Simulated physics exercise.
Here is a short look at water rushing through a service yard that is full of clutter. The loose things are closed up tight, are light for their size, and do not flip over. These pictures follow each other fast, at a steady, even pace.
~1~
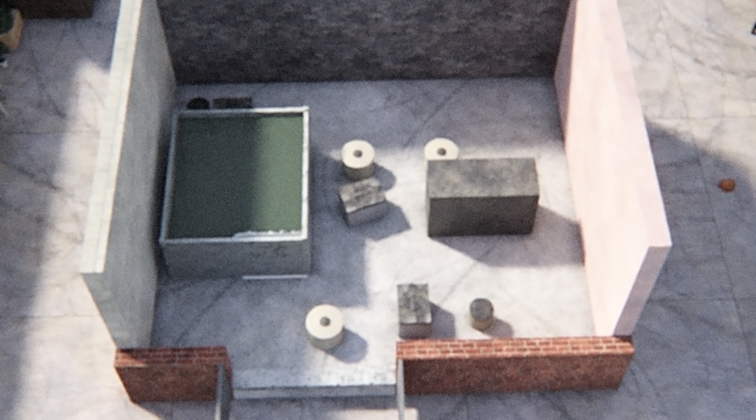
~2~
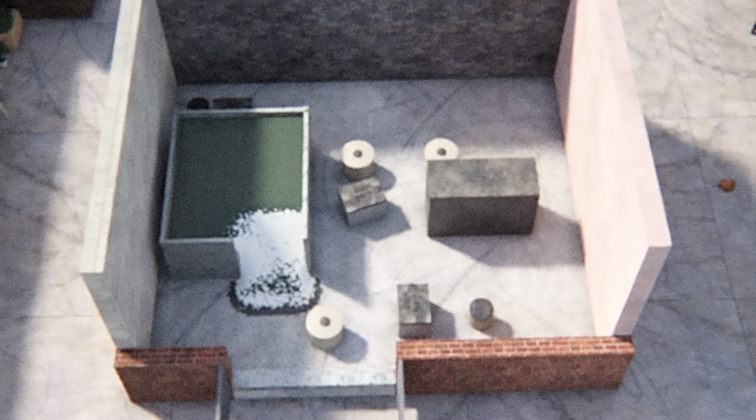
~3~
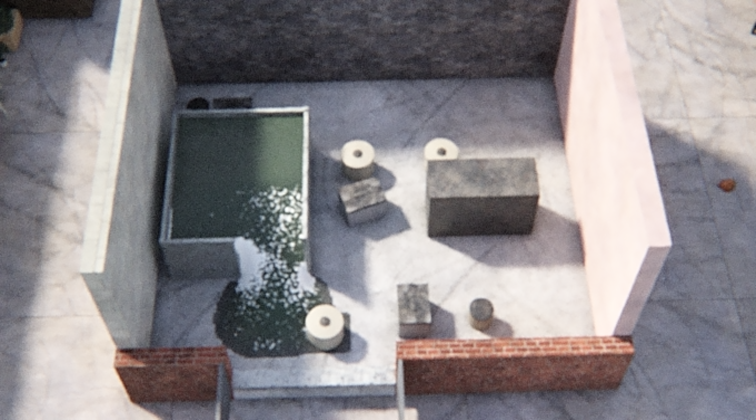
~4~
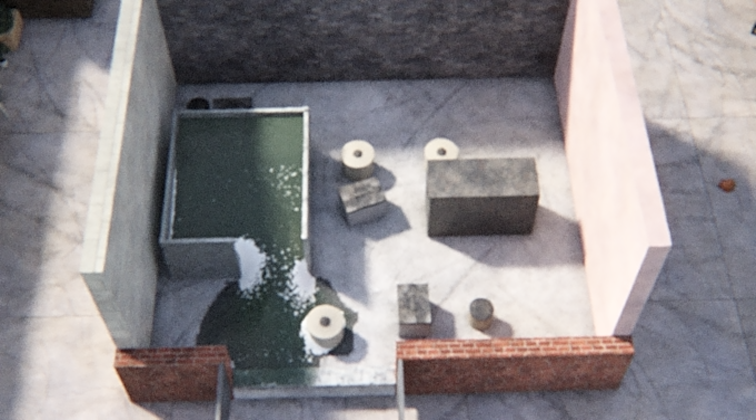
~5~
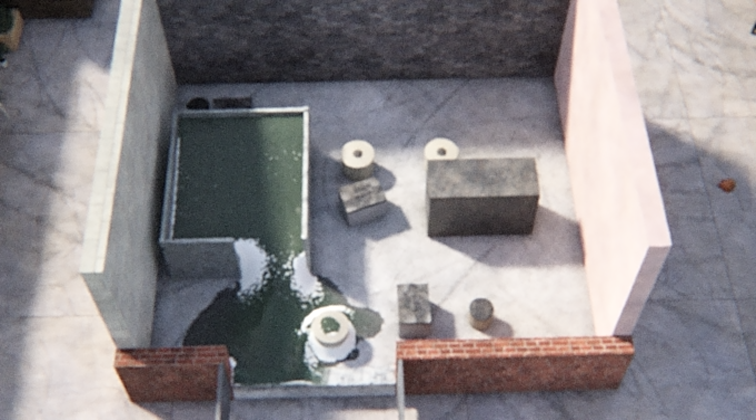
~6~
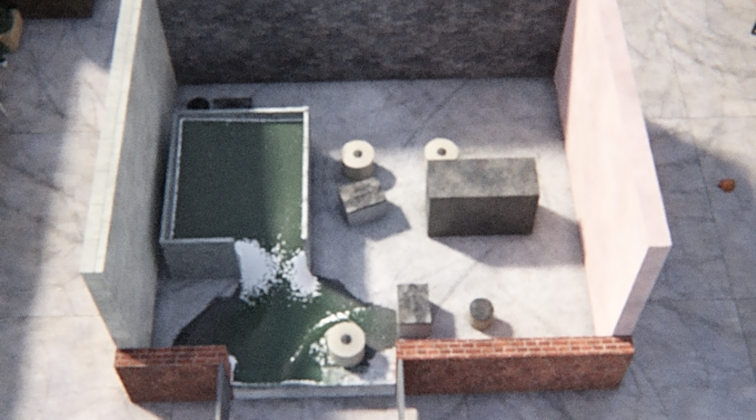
A walled yard with a pale, marble-like floor, seen from high above by a still camera, holds a large tank of dark green water at left, with a dark grey block right of centre and cream round tubs and smaller grey boxes scattered about. Foaming water bursts from the tank's lower right corner and spreads across the floor toward the low brick front wall. It surrounds the nearest cream tub and pushes it slightly right and forward, while the other objects stay put.
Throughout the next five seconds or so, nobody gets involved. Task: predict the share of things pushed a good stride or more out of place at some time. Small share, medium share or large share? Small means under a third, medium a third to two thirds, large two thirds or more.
A small share.
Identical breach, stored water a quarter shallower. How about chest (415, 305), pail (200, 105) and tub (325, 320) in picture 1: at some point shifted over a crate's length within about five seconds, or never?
Object 1: Stayed below the mark. Object 2: Stayed below the mark. Object 3: Passed the mark.
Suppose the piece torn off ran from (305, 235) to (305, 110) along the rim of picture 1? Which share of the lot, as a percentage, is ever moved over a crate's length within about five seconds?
About 80 per cent.
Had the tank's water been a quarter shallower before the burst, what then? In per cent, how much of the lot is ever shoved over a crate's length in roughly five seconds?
Around 10 in a hundred.
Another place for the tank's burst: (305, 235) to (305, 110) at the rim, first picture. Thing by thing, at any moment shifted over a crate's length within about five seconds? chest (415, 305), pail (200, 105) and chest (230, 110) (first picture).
In turn: Moved that far, stayed within it, stayed within it.
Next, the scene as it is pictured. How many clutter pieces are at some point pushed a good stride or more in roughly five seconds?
The total is 1.
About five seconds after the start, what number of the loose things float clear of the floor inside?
So that is 0.
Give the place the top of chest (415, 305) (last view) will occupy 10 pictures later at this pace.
It ends up close to (443, 297).
A moment on, 1 of 8 are well off their spots; 0 afloat.
Next, 1 of 8 are well off their spots; 0 afloat.
Later, 1 of 8 are well off their spots; 0 afloat.
In the end, 1 of 8 are well off their spots, and 1 have been at some point; 0 afloat.
